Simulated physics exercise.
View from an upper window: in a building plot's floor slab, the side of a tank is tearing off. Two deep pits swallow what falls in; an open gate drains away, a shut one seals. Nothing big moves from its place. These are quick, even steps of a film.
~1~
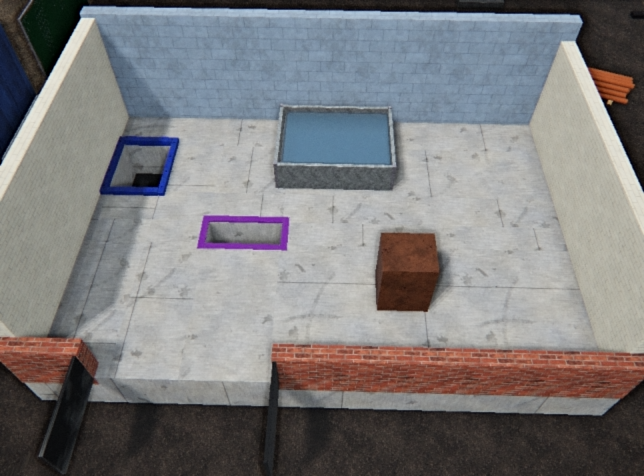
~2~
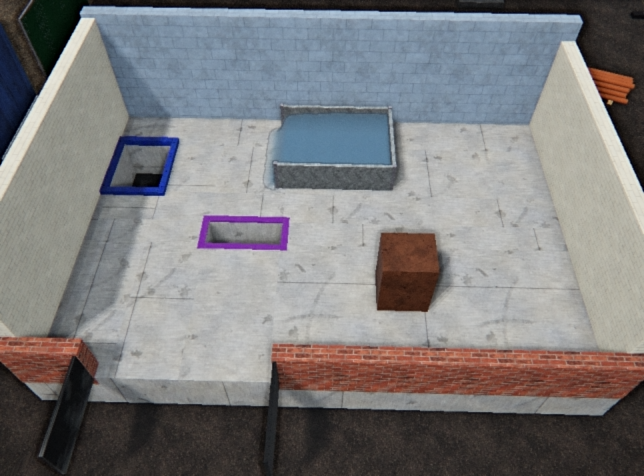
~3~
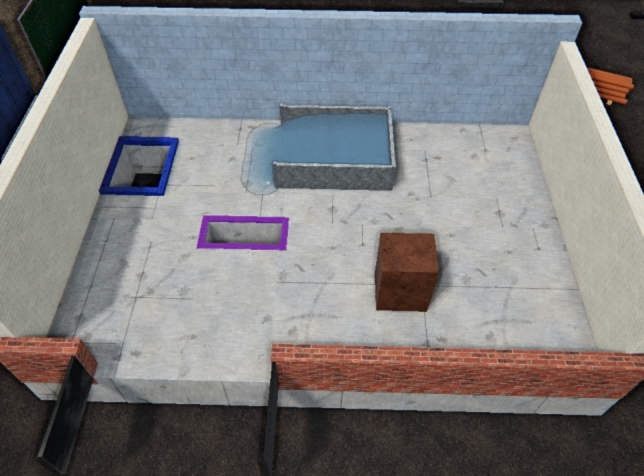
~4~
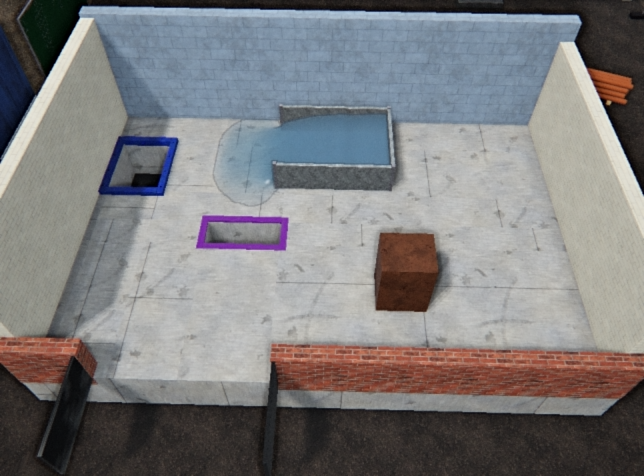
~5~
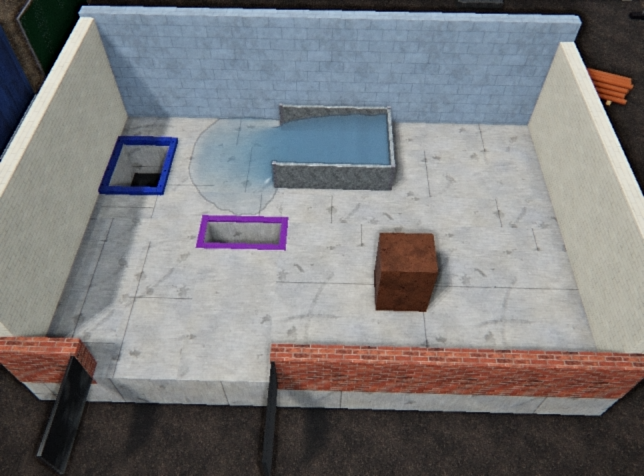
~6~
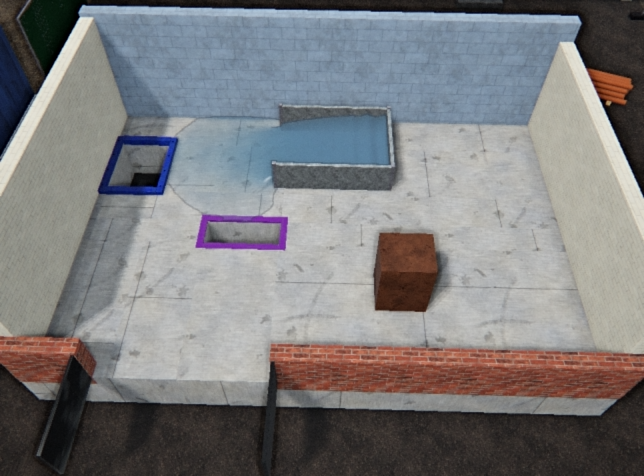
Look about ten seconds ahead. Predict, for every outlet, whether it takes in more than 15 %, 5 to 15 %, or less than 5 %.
Gate: A twentieth to fifteen per cent; blue pit: Upwards of fifteen per cent; purple pit: A twentieth to fifteen per cent.
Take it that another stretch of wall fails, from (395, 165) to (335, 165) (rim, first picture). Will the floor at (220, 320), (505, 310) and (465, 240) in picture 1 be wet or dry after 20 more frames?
In that order: Awash, under water, under water.
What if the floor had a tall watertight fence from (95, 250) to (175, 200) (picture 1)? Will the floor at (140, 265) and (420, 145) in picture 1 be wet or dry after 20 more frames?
Swamped, then spared.
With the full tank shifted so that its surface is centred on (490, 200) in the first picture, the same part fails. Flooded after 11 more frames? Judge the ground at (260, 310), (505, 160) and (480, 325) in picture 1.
Looking at all three, I'd call them swamped, bone dry, bone dry.
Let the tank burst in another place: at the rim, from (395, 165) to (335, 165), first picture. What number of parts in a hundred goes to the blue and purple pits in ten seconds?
Estimates in per cent: Blue 0, purple 2.
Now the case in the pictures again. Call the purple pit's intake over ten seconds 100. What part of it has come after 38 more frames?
Around 30 percent.
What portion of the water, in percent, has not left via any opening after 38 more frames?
Roughly 62 per cent.
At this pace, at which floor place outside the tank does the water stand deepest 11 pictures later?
Check close to (125, 125).
A moment on, water covers 15 % of the floor; the gate 0 %, the blue pit 5 %, the purple pit 0 %.
Next, water covers 20 % of the floor; the gate 0 %, the blue pit 13 %, the purple pit 1 %.
Then, water covers 25 % of the floor; the gate 0 %, the blue pit 26 %, the purple pit 2 %.
Later, water covers 35 % of the floor; the gate 2 %, the blue pit 32 %, the purple pit 3 %.
In the end, water covers 45 % of the floor; the gate 9 %, the blue pit 32 %, the purple pit 11 %.
